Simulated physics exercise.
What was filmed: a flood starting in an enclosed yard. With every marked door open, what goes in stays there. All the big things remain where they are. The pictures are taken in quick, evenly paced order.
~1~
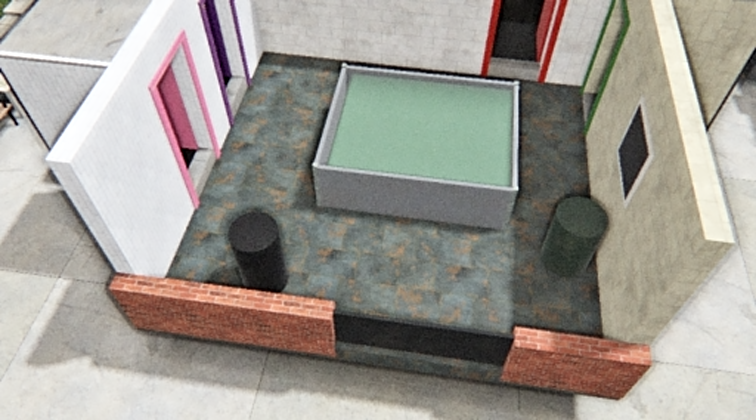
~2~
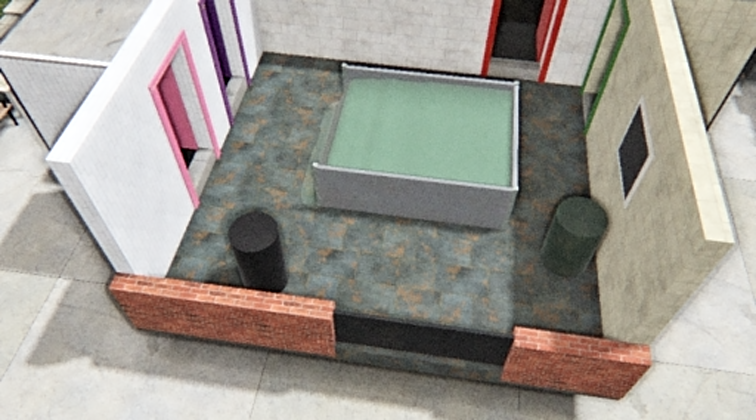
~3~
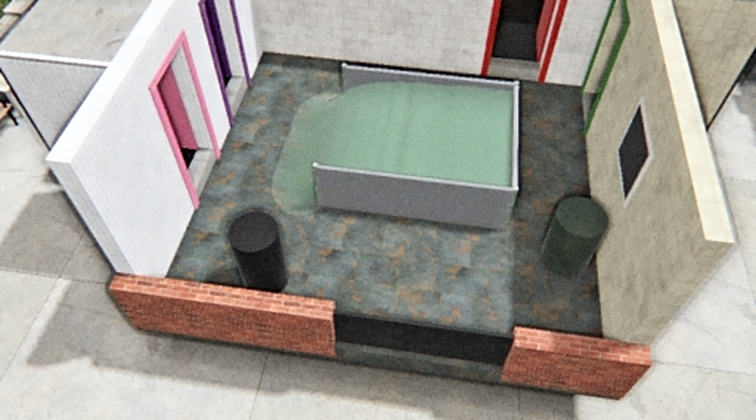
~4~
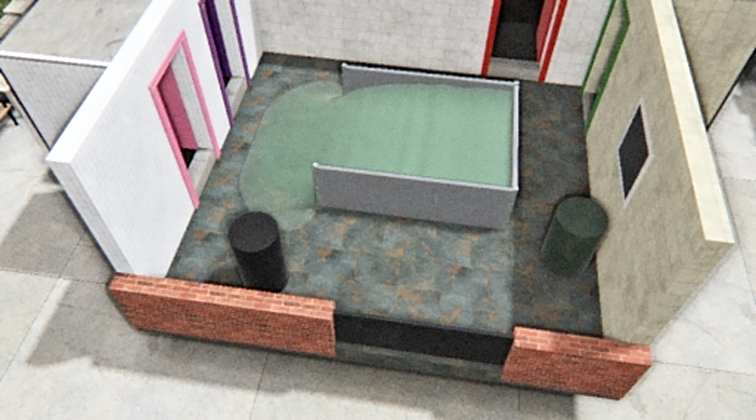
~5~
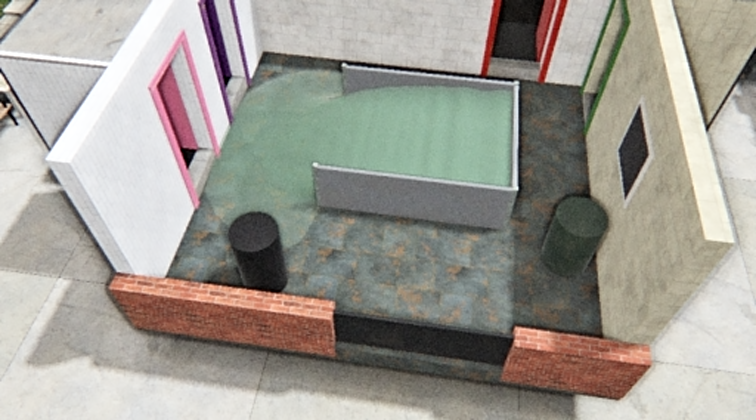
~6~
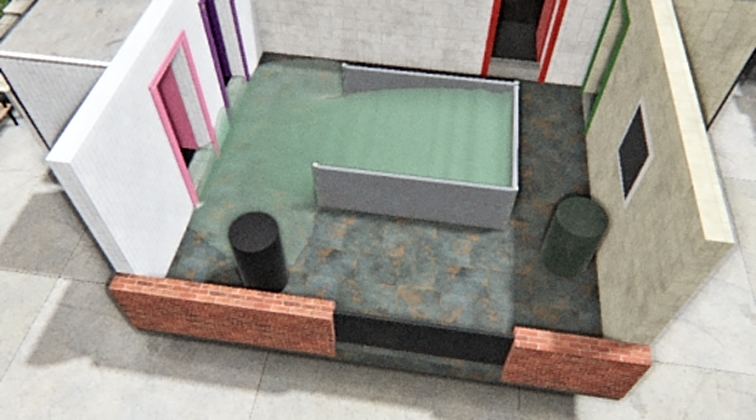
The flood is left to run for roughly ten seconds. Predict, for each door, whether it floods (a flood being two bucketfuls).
Result: Red door: Limit not exceeded; green door: Limit exceeded; purple door: Limit exceeded; pink door: Limit exceeded.
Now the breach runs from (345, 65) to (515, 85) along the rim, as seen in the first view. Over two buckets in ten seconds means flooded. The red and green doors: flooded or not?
The red door tops the limit and the green door tops the limit.
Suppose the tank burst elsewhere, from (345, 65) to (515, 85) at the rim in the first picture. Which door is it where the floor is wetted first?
I'd name the door marked red.
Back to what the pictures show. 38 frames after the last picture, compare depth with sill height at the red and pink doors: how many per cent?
I'd put it at close to 30 and 70 per cent.
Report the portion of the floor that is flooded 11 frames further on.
Estimated share: Around 40 %.
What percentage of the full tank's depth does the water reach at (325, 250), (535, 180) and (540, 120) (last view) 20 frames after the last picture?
4, 0 and 10 per cent, roughly.
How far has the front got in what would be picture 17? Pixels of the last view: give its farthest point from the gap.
My pick would be pixel (155, 303).
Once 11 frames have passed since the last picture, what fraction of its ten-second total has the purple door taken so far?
I'd put it at 60 percent.
A moment on, water covers 35 % of the floor; the red door not reached, the green door not reached, the purple door over two buckets in, the pink door over two buckets in.
Next, water covers 40 % of the floor; the red door not reached, the green door not reached, the purple door far over two buckets in, the pink door far over two buckets in.
Then, water covers 85 % of the floor; the red door wet at the sill, nothing in, the green door wet at the sill, nothing in, the purple door far over two buckets in, the pink door far over two buckets in.
Later, water covers 100 % of the floor; the red door wet at the sill, nothing in, the green door far over two buckets in, the purple door far over two buckets in, the pink door far over two buckets in.
In the end, water covers 100 % of the floor; the red door wet at the sill, nothing in, the green door far over two buckets in, the purple door far over two buckets in, the pink door far over two buckets in.
